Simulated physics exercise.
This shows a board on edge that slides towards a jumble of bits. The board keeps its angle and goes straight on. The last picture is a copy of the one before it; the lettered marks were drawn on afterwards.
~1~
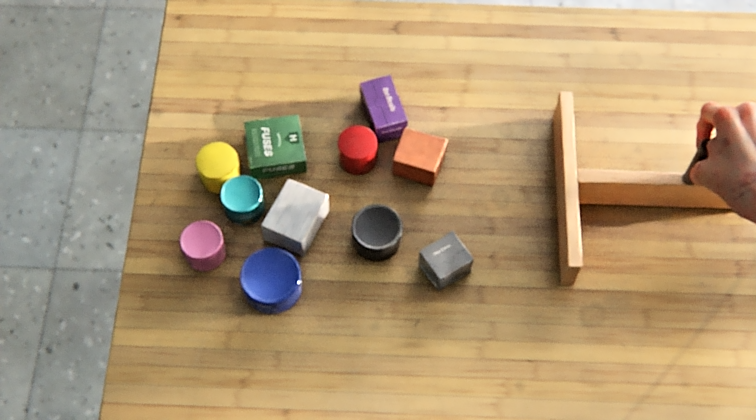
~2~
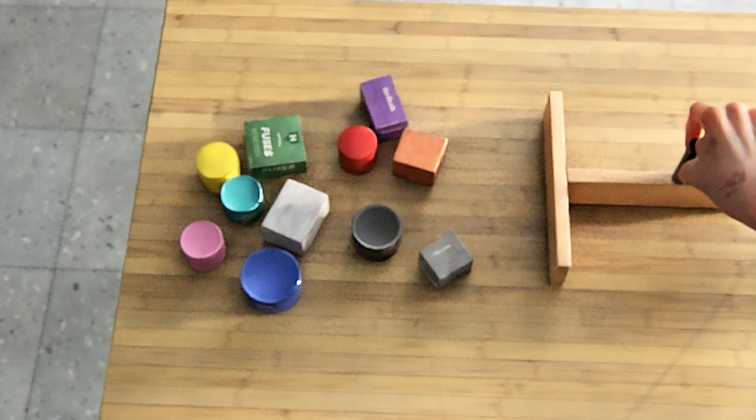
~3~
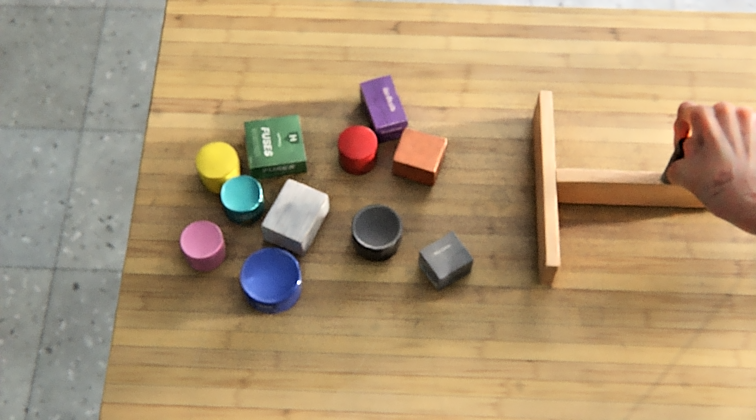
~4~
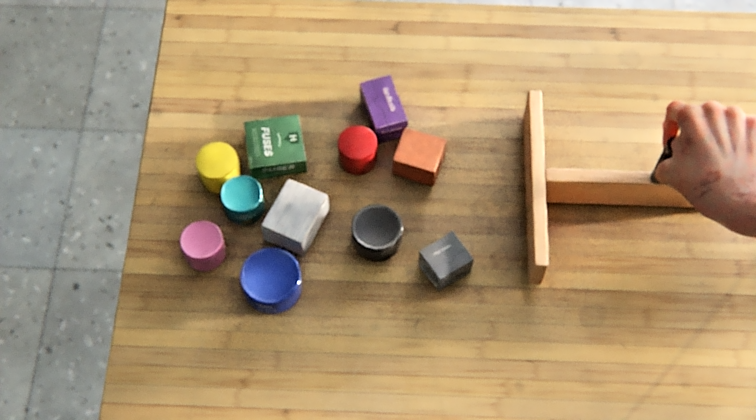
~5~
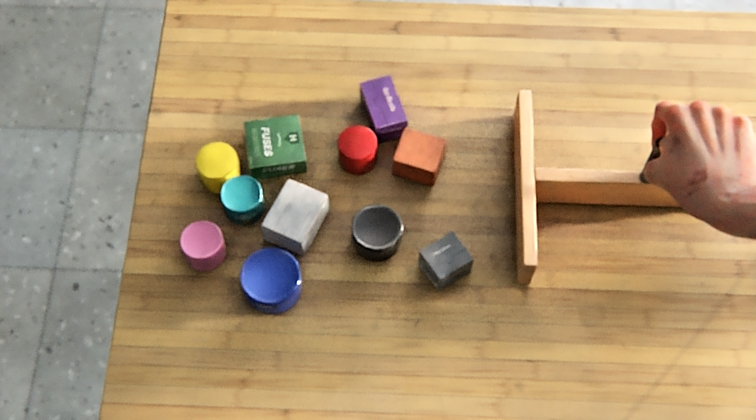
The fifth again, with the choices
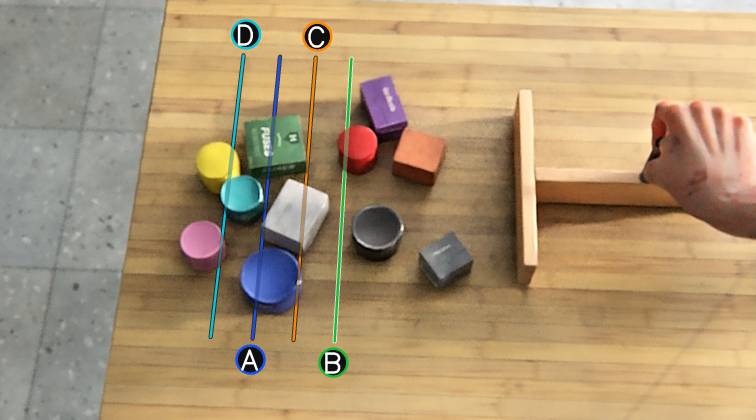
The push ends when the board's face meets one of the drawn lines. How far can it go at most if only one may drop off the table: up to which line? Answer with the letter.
No farther than A.
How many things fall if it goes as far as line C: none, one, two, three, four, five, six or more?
The count is none.
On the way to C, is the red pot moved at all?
Yes.
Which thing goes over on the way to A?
The yellow pot goes over.
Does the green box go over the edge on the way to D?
Yes.
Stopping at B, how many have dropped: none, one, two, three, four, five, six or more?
By then, none.
On the marked copy, A at (267, 188); B at (344, 190); C at (305, 189); D at (228, 186).
With A. Early on, board (432, 171); grey packet (395, 266); black jar (371, 230).
Further on, board (340, 168); yellow pot (174, 169); green box (225, 146).
At the end, board (269, 165); yellow pot over the edge; green box (158, 143); one fallen.
As for the rest, B is within the limit but short; C is within the limit but short; D drops three.
